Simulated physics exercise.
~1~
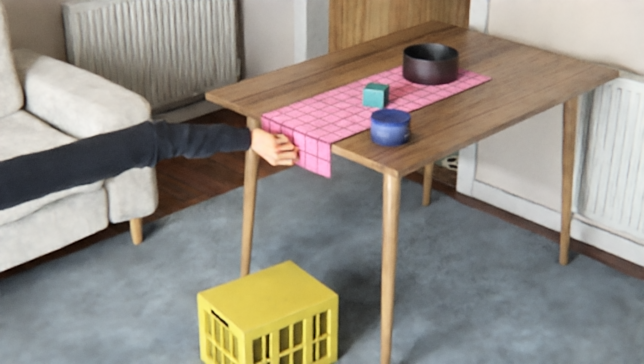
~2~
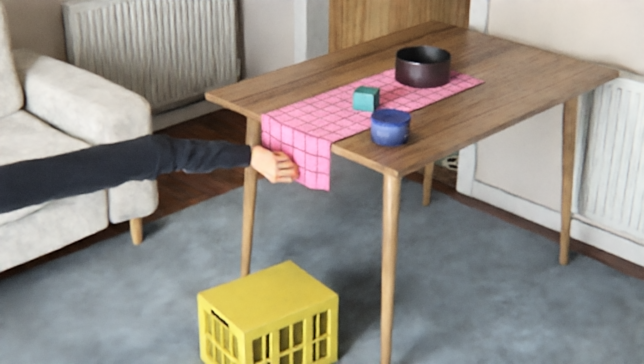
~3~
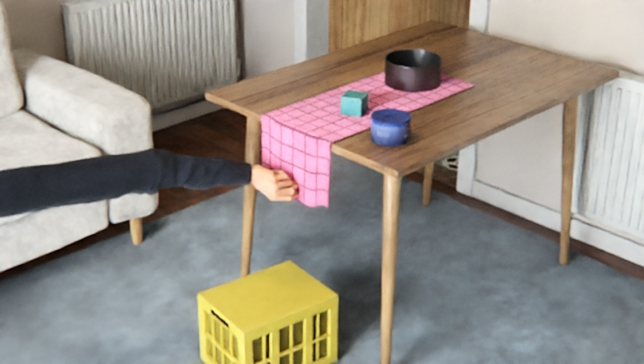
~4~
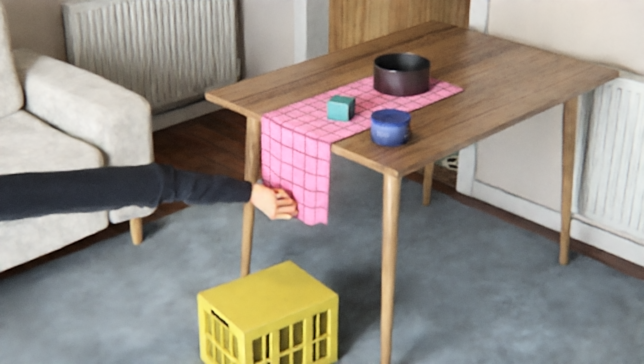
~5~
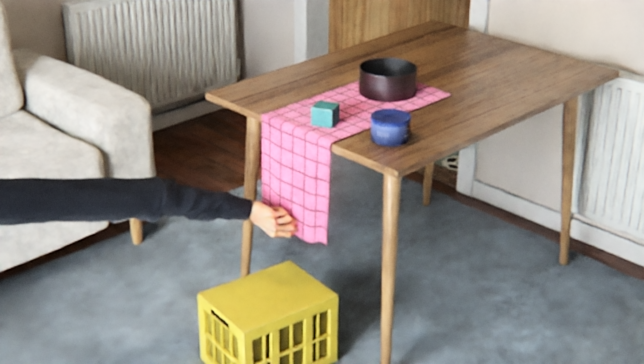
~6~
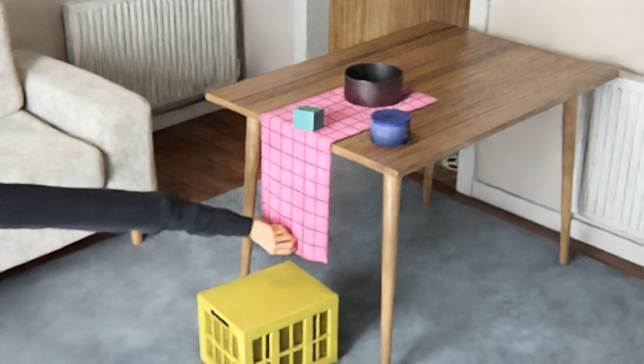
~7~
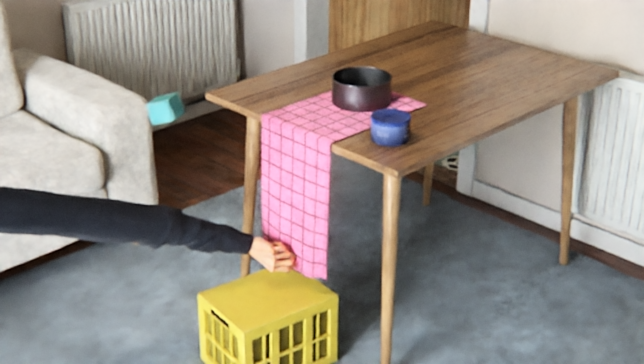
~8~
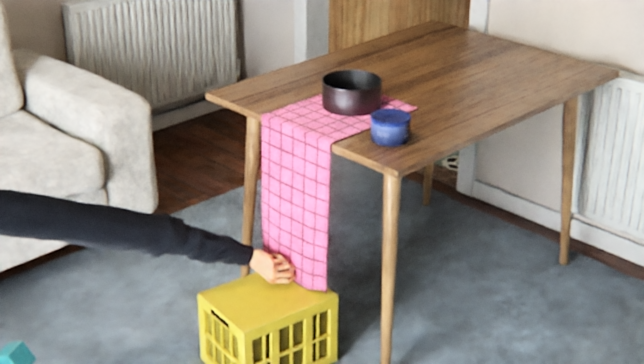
A hand slowly pulling a pink tea towel down toward a yellow crate, dropping a turquoise block while pot and blue tub stay on the table.
